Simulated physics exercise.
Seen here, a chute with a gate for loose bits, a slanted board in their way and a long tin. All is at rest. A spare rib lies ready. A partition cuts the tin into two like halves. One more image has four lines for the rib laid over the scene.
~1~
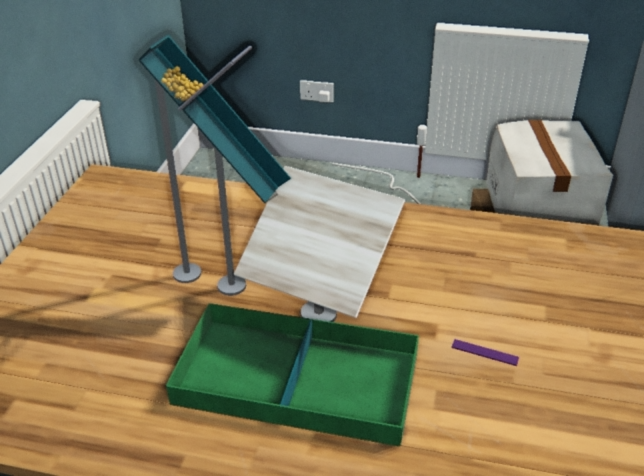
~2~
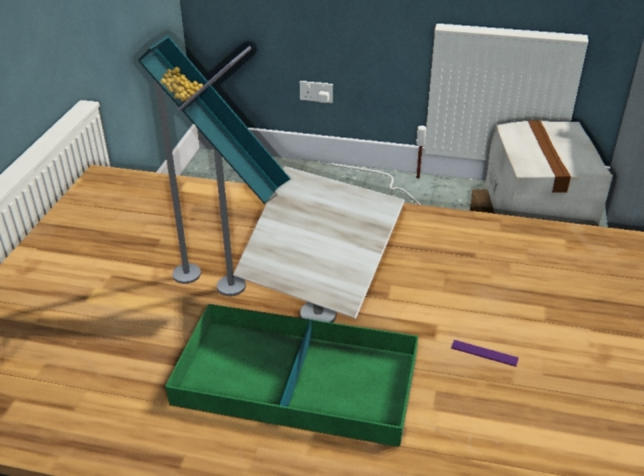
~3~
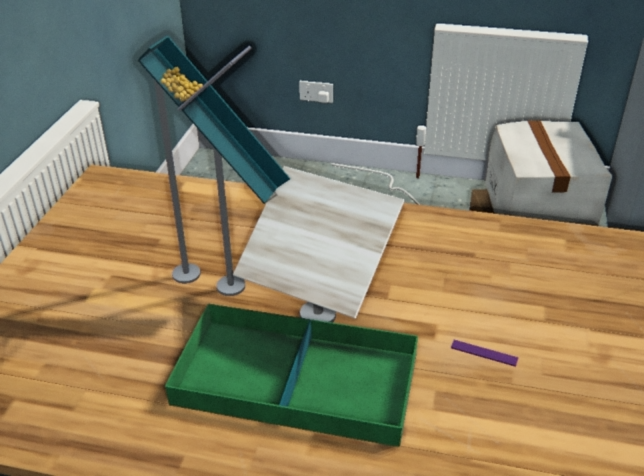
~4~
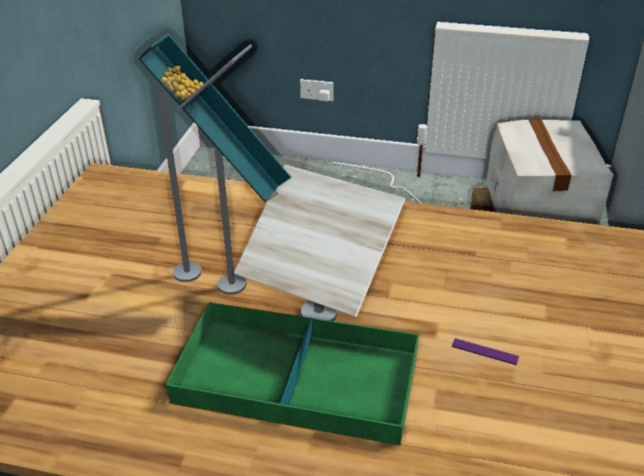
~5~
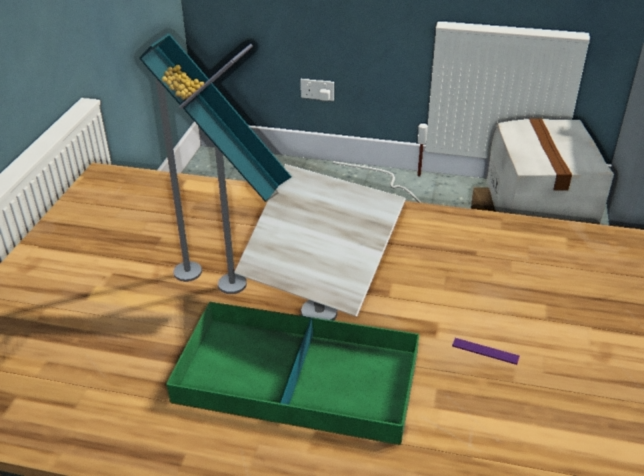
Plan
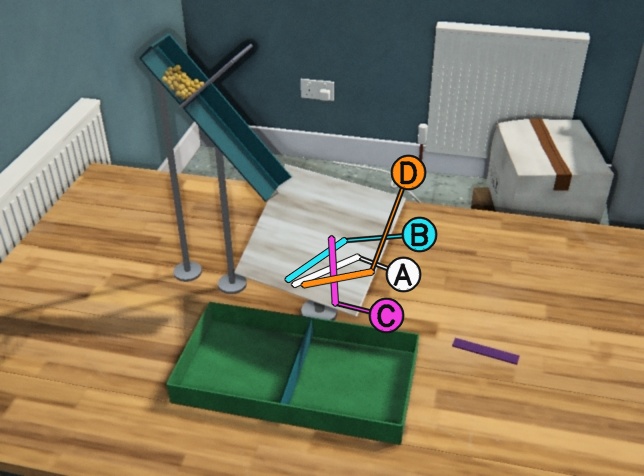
A wooden table fills a blue-walled room with white radiators and a taped box behind it, seen from above at an angle. A teal chute on grey posts holds yellow bits behind a dark gate at upper left, above a slanted pale board, a green two-part tray and, at right, a purple strip. Nothing visibly moves, and the camera stays still.
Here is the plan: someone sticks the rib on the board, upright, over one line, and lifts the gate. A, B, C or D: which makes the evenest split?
The best line is C.
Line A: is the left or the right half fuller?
More lands on the left.
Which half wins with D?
The left half.
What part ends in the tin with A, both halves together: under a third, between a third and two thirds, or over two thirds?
Over two thirds.
On the marked copy, line A from (357, 257) to (294, 284); line B from (344, 240) to (288, 279); line C from (331, 238) to (335, 303); line D from (371, 271) to (304, 284).
With A, of what is caught, nearly all in the left half, a small part in the right.
With B, of what is caught, nearly all in the left half, a small part in the right.
With C, of what is caught, about half in the left half, about half in the right.
With D, of what is caught, most in the left half, a small part in the right.
